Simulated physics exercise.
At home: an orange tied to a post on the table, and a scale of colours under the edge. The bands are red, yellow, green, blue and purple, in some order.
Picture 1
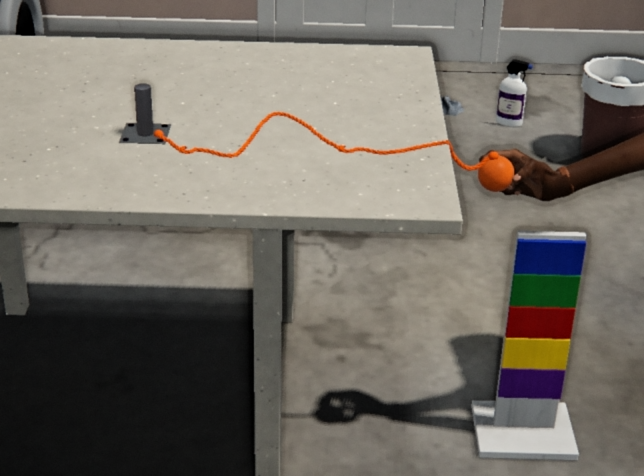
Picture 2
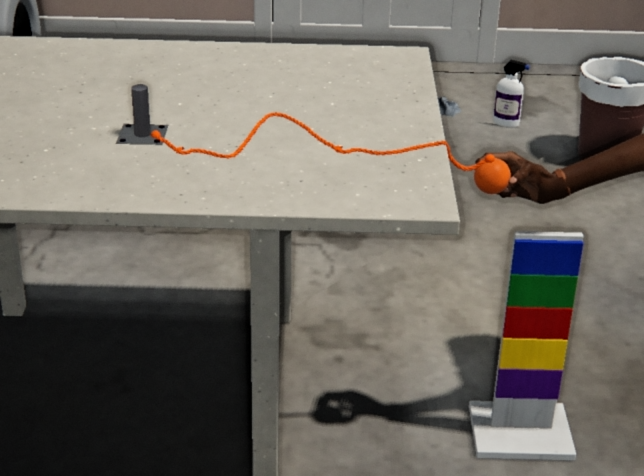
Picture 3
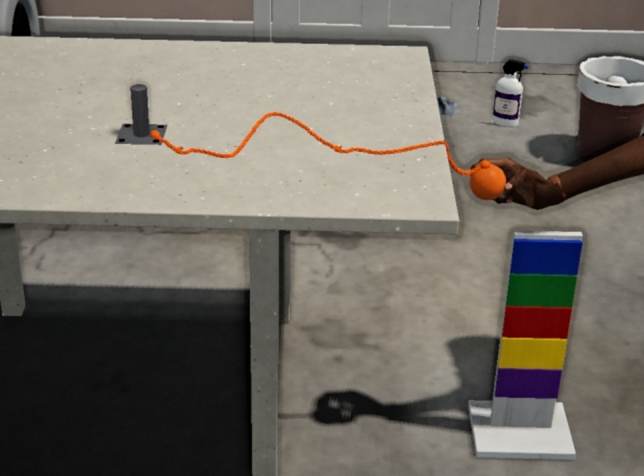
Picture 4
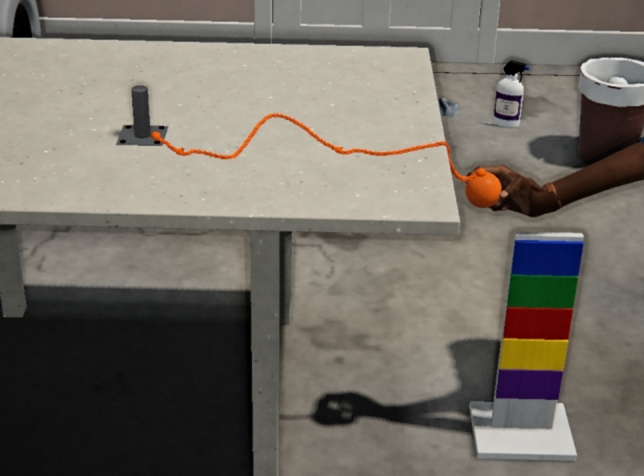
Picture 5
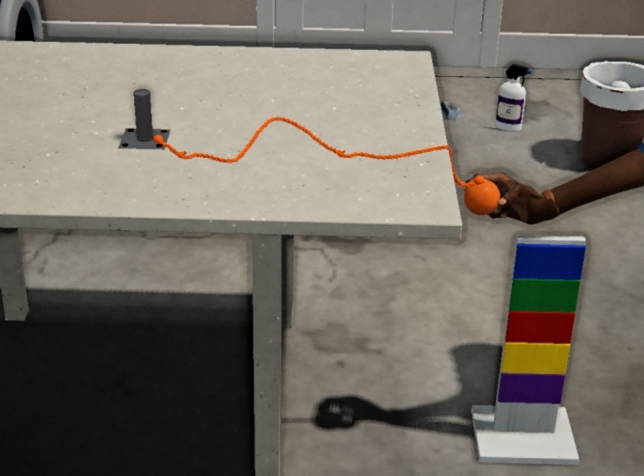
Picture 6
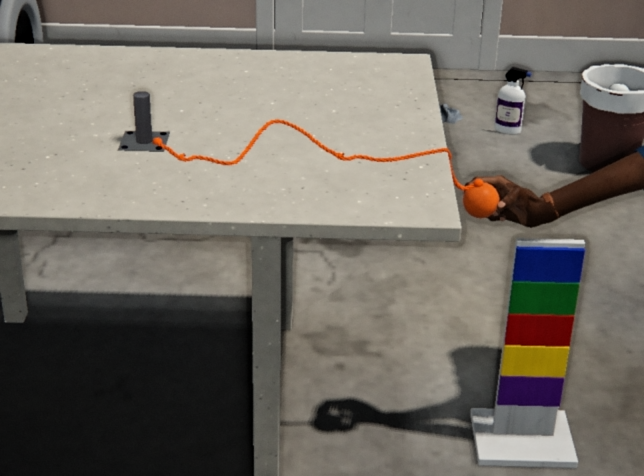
On a concrete floor before a pale panelled door, a grey table is seen from slightly above, with the camera shaking faintly. An orange cord winds from a dark post at left across the tabletop to an orange ball held in a hand at right, above an upright stand banded blue, green, red, yellow and purple. The hand slowly lowers the ball slightly, drawing it a little left, while the cord on the table barely changes.
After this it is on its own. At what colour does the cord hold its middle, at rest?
At yellow.
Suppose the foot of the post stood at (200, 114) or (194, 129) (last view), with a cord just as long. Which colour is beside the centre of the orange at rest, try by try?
Try by try: Purple; purple.
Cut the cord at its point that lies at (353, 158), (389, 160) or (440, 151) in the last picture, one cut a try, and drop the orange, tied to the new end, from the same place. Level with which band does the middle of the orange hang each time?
It would be above them all; blue; green.
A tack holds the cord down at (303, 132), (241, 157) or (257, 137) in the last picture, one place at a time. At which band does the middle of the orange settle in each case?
Try by try: Blue; red; green.
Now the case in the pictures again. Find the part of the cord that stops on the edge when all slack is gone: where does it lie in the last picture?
That spot is around (318, 143).
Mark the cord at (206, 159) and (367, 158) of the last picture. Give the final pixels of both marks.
Near (245, 144) and (442, 225).
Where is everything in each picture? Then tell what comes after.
The first picture shows orange (496, 174); blue (550, 259); green (545, 292); red (540, 324); yellow (536, 355); purple (532, 385).
The second picture shows orange (492, 176); cord through (182, 149) (242, 147) (284, 116) (334, 148) (414, 148).
The third picture shows orange (487, 182).
The fourth picture shows orange (483, 190); cord through (182, 150) (242, 148) (284, 117) (334, 149) (414, 149).
The fifth picture shows orange (482, 197).
The sixth picture shows orange (481, 200); cord through (184, 155) (244, 154) (286, 123) (336, 155) (416, 155).
A little later, orange near (466, 318); level with red.
Next, orange near (418, 355); level with yellow.
Later still, orange near (436, 362); level with yellow.
When it is over, orange near (429, 362); level with yellow. Its centre hangs level with the yellow band.
